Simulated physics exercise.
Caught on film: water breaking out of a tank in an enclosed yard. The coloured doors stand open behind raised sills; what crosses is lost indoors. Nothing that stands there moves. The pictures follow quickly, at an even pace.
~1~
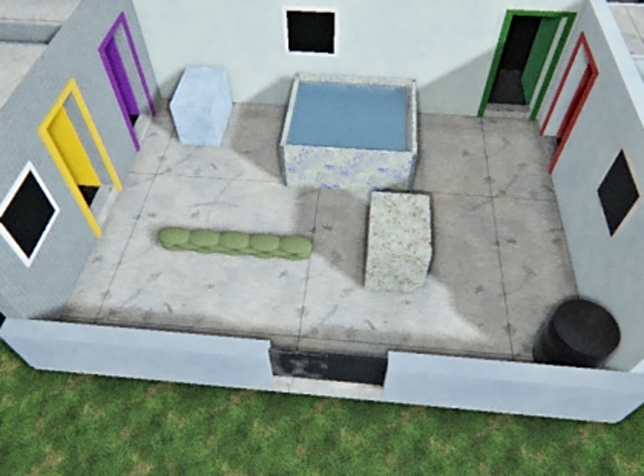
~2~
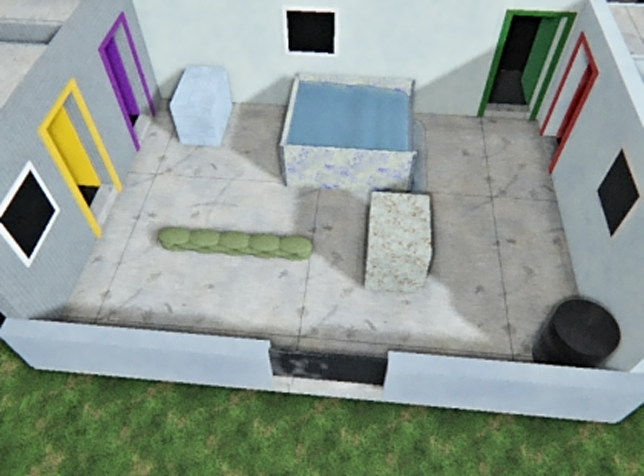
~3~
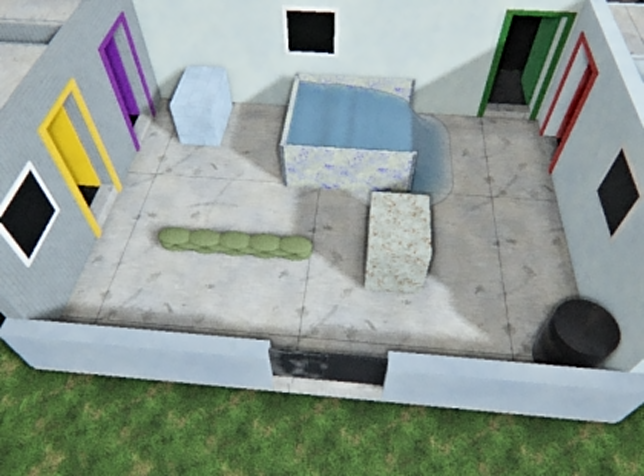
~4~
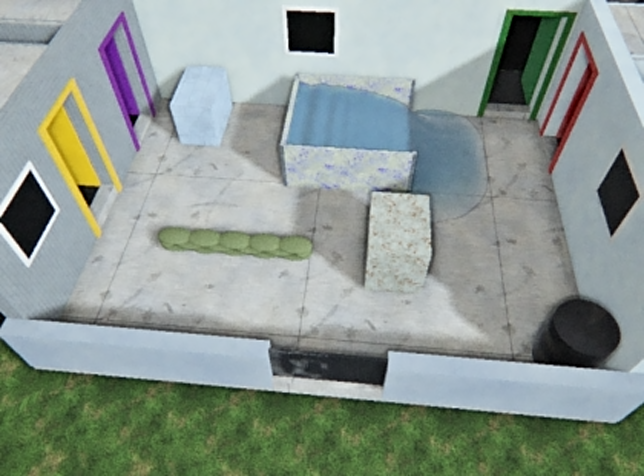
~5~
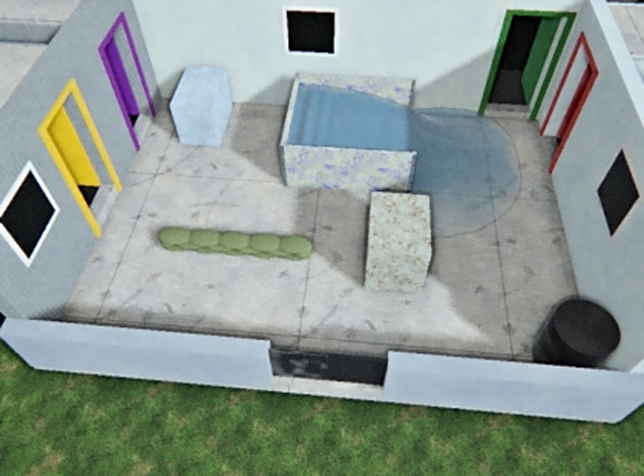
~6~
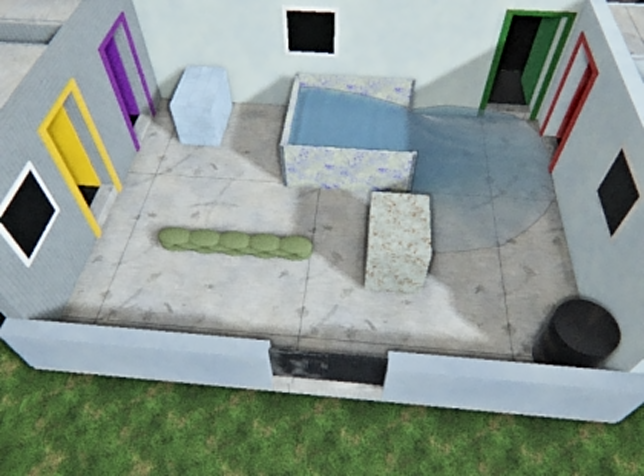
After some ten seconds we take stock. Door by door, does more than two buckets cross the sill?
One by one: The purple door holds within the limit; the red door floods; the green door floods; the yellow door holds within the limit.
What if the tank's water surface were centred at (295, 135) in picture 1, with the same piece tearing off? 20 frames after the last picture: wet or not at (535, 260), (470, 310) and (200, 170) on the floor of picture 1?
In turn: Covered, under water, free of water.
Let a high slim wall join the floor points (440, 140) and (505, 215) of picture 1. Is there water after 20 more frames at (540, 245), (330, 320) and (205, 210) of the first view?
As listed: Flooded, flooded, free of water.
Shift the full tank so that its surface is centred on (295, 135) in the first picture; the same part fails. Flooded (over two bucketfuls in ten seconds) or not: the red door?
One by one: Red door floods.
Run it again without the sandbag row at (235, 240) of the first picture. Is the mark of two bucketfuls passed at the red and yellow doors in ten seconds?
In short: The red one lets more in, the yellow one lets less in.
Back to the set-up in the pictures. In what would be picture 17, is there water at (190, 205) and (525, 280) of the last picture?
In that order: Not flooded, flooded.
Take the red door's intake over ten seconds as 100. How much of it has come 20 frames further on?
Roughly 80 per cent.
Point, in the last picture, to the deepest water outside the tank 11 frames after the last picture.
Around (586, 345).
A moment on, water covers 25 % of the floor; the purple door not reached, the red door far over two buckets in, the green door under two buckets in, the yellow door not reached.
Next, water covers 30 % of the floor; the purple door not reached, the red door far over two buckets in, the green door over two buckets in, the yellow door not reached.
Then, water covers 40 % of the floor; the purple door not reached, the red door far over two buckets in, the green door far over two buckets in, the yellow door not reached.
Later, water covers 65 % of the floor; the purple door not reached, the red door far over two buckets in, the green door far over two buckets in, the yellow door not reached.
In the end, water covers 90 % of the floor; the purple door wet at the sill, nothing in, the red door far over two buckets in, the green door far over two buckets in, the yellow door wet at the sill, nothing in.
